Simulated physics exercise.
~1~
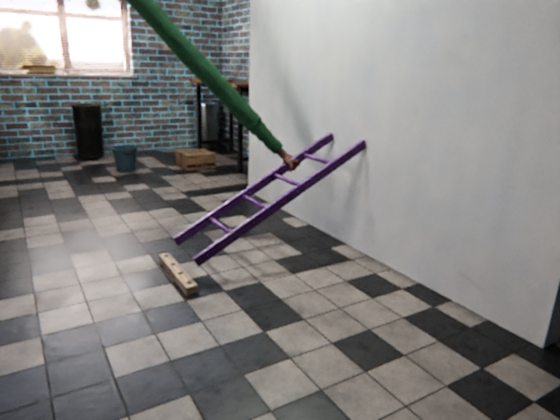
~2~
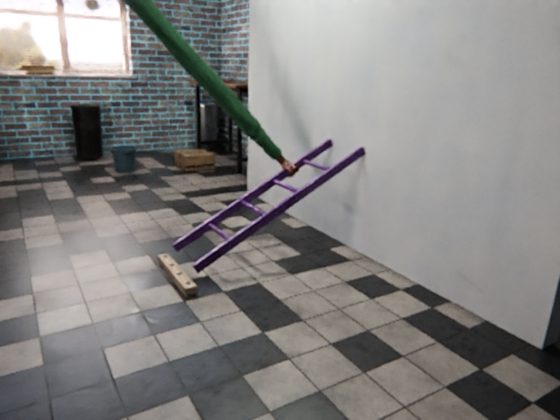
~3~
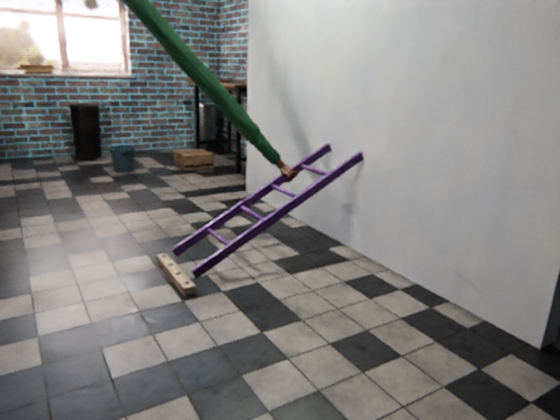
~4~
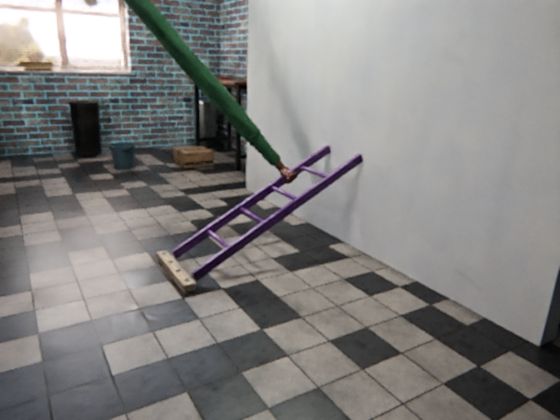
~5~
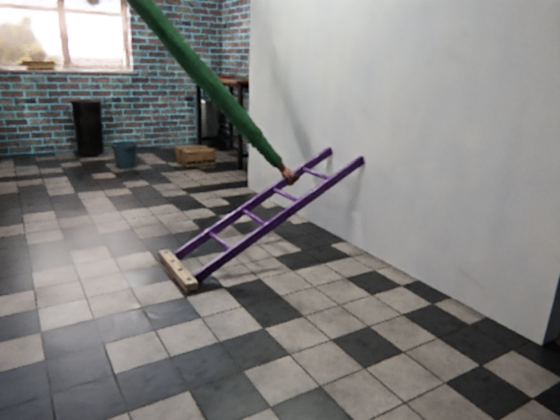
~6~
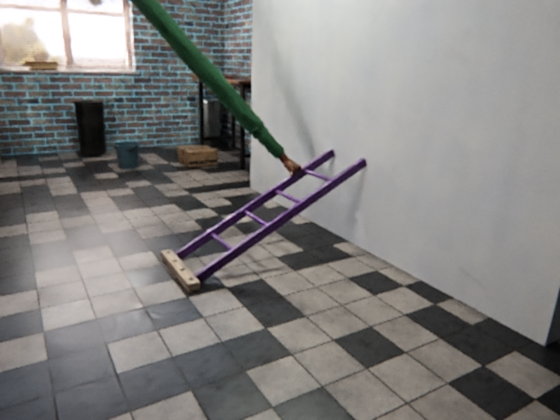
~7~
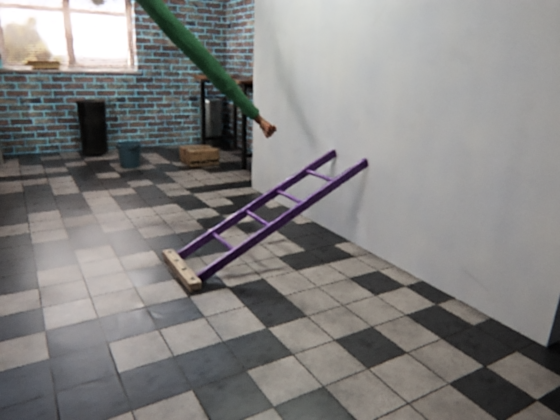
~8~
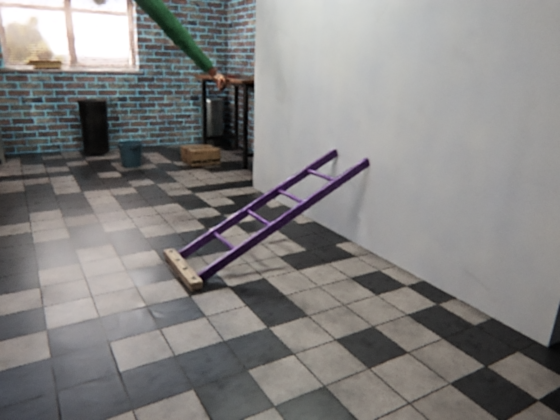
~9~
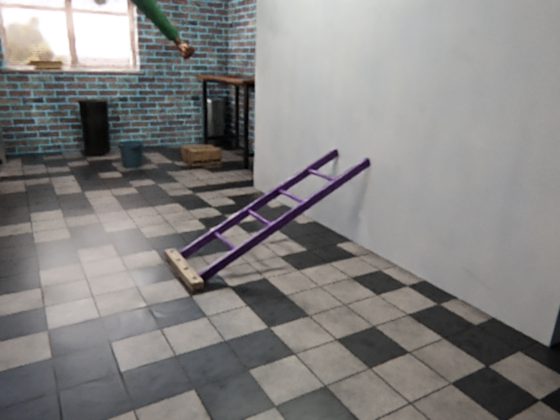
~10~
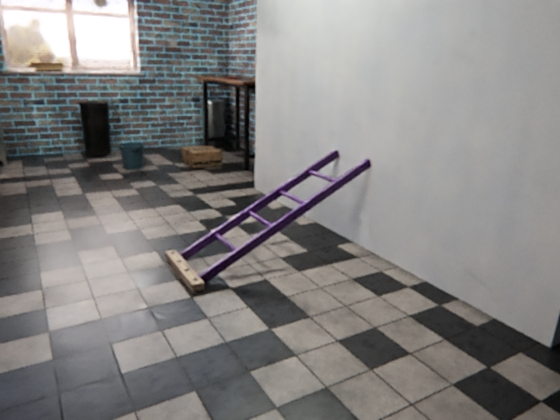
A green-sleeved arm easing a purple ladder down against a wooden batten, letting go and withdrawing, the ladder staying leaned on the wall.
